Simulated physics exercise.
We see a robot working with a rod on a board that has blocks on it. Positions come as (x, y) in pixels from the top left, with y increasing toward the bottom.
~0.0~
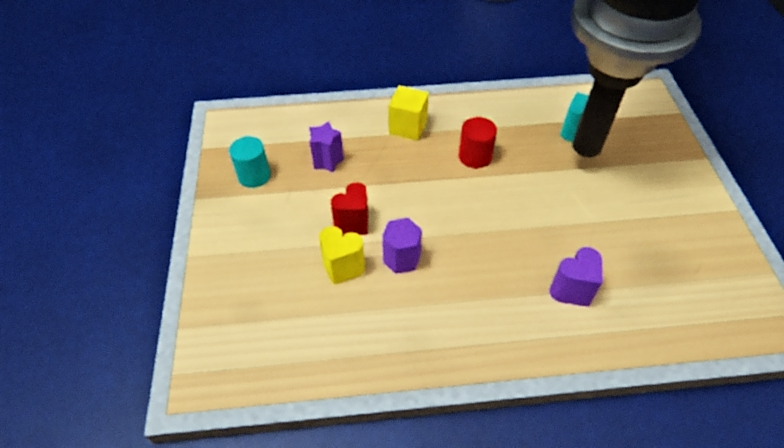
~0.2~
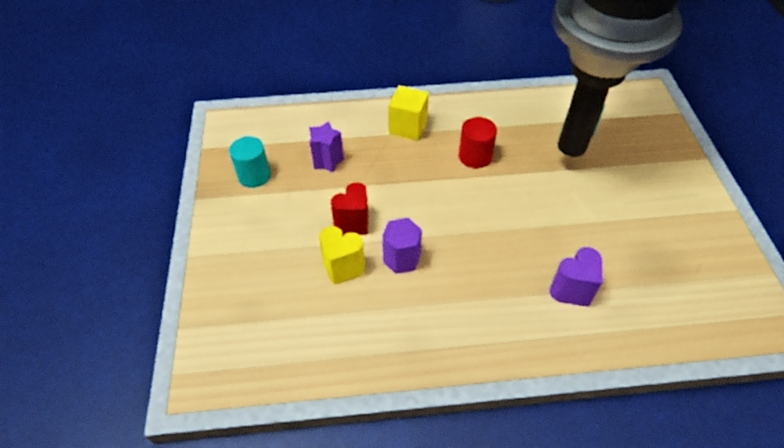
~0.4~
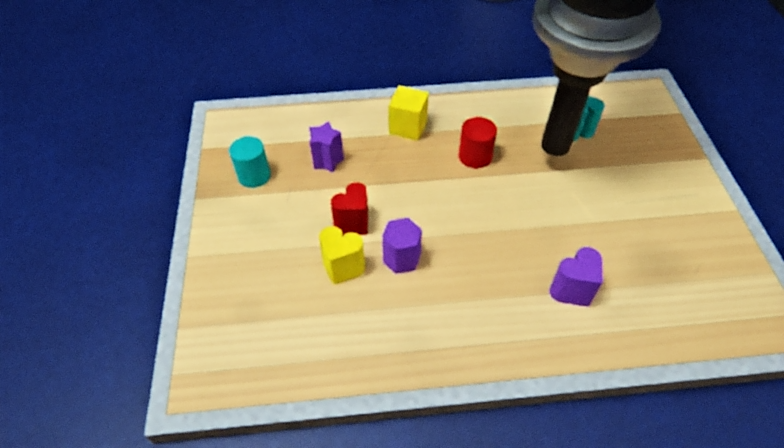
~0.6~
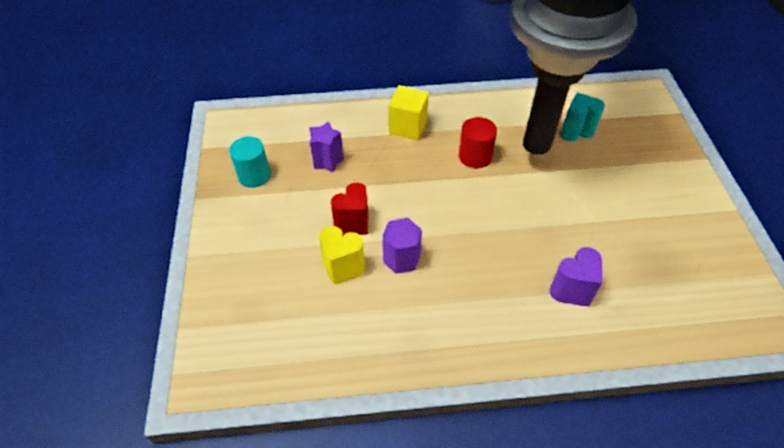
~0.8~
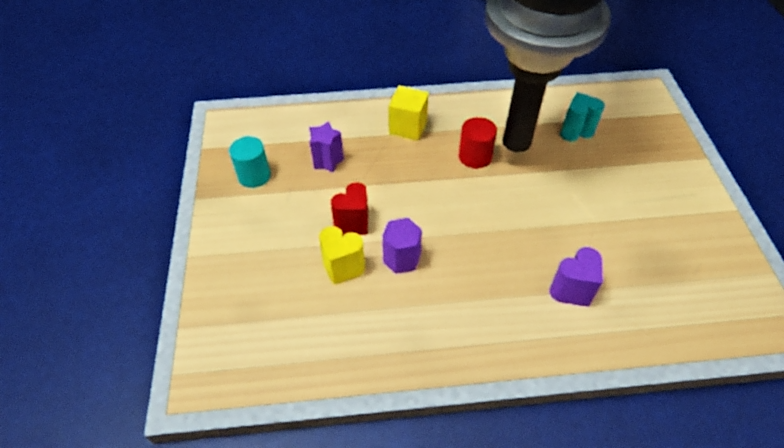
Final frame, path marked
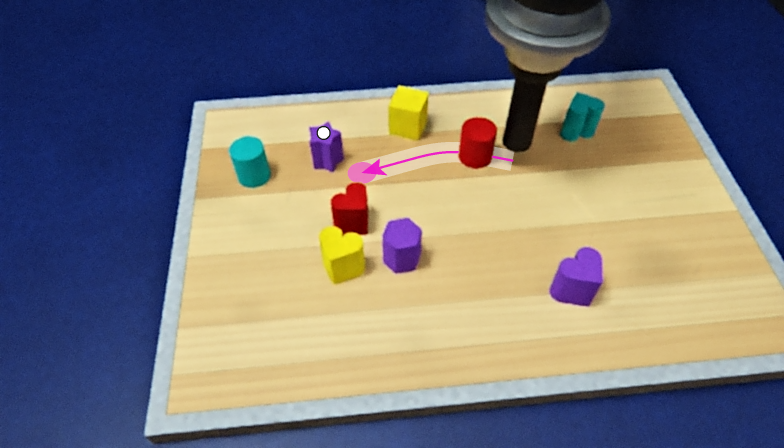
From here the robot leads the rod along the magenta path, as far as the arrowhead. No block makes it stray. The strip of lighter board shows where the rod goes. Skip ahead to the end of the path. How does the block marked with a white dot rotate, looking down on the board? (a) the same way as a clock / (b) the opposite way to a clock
b
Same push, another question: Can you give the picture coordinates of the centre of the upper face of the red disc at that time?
It is going to be at (342, 126).
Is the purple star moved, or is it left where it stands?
At the end of the path, it will have moved.
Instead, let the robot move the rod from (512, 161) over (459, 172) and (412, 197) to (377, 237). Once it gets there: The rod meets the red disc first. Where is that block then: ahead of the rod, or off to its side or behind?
Expect to find it next to or behind the rod.
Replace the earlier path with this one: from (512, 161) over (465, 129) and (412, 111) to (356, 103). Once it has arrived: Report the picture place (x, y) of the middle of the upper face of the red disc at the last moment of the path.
My best guess is (458, 123).
Drawn move, from (512, 161) through (461, 152) and (411, 159) to (362, 173); the dot is on the purple star.
On the path given first. One third of the way, rod at (461, 134); red disc at (430, 124).
Two thirds of the way, rod at (411, 141); yellow four-sided block at (405, 97), turned 15° clockwise; red disc at (379, 127).
At the end, rod at (361, 155); purple star at (311, 130), turned 40° anticlockwise; red heart block still; yellow four-sided block at (405, 97), turned 15° clockwise; red disc at (342, 126).
